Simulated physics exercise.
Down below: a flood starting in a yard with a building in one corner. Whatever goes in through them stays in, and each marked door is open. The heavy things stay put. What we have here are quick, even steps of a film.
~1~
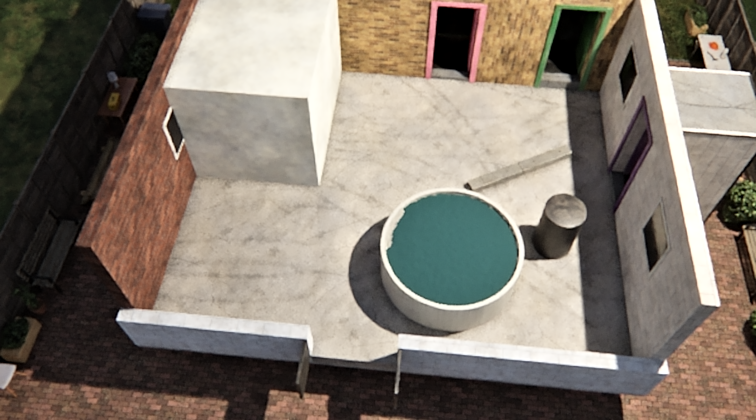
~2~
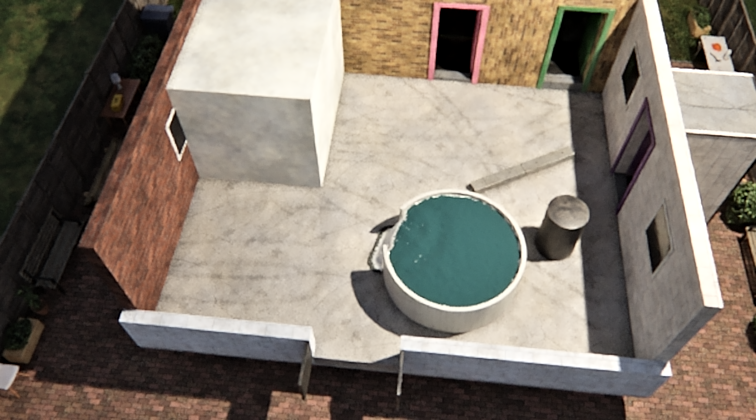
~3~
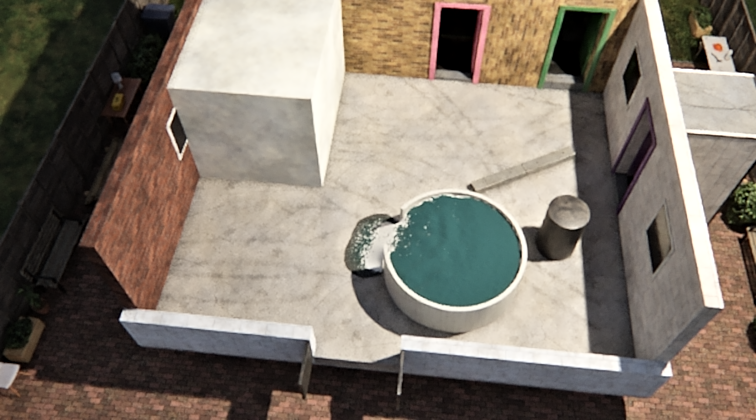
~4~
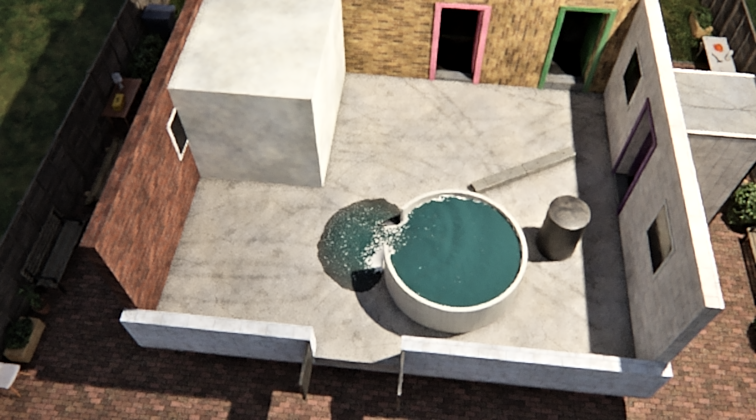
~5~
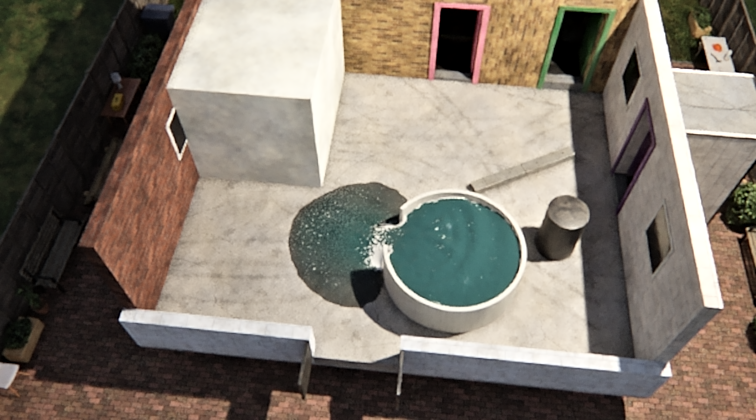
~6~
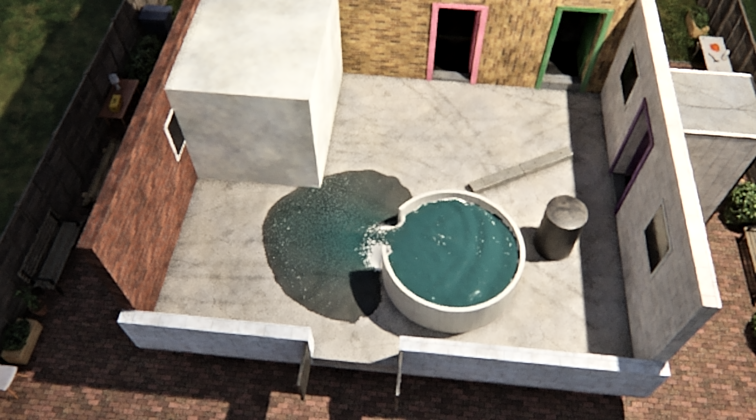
Water pouring through a gap in the left side of a round pool, spreading in a widening puddle across a walled yard.
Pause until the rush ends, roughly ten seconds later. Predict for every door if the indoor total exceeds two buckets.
Prediction: The pink door does not exceed it, the purple door does not exceed it, the green door does not exceed it.
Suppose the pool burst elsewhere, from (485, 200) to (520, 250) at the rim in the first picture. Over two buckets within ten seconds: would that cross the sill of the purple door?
In this case purple door ends up above.
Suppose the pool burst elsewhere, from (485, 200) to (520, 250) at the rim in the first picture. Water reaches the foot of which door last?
I'd go with the pink door.
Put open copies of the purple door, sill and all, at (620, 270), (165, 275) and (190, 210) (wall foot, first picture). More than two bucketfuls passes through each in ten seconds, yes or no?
First falls short, then tops the limit, then tops the limit.
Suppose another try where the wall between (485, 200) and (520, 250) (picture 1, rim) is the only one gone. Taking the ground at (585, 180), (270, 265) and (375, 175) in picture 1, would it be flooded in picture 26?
Submerged, bone-dry, bone-dry.
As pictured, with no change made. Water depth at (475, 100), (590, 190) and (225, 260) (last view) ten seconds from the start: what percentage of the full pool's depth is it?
First 4, next 2, last 14 in a hundred.
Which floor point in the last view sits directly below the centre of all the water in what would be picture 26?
About (356, 250) in the last view.
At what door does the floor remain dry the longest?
The one in purple.
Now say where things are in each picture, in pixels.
The round pool at (452, 247) is whole and still, in the first frame.
Water pours out at (391, 243) and has run to a hidden place, in the second frame.
The front is at (350, 263), out from the gap at (392, 244), in the third frame.
The front is at (322, 247), out from the gap at (392, 245), in the fourth frame.
The front is at (299, 218), out from the gap at (391, 244), in the fifth frame.
Water pours out at (390, 244) and has run to (271, 214), in the sixth frame.
A moment on, water covers 30 % of the floor; the pink door not reached, the purple door not reached, the green door not reached.
Next, water covers 35 % of the floor; the pink door not reached, the purple door not reached, the green door not reached.
Then, water covers 40 % of the floor; the pink door wet at the sill, nothing in, the purple door not reached, the green door not reached.
Later, water covers 65 % of the floor; the pink door wet at the sill, nothing in, the purple door not reached, the green door wet at the sill, nothing in.
In the end, water covers 85 % of the floor; the pink door wet at the sill, nothing in, the purple door wet at the sill, nothing in, the green door wet at the sill, nothing in.
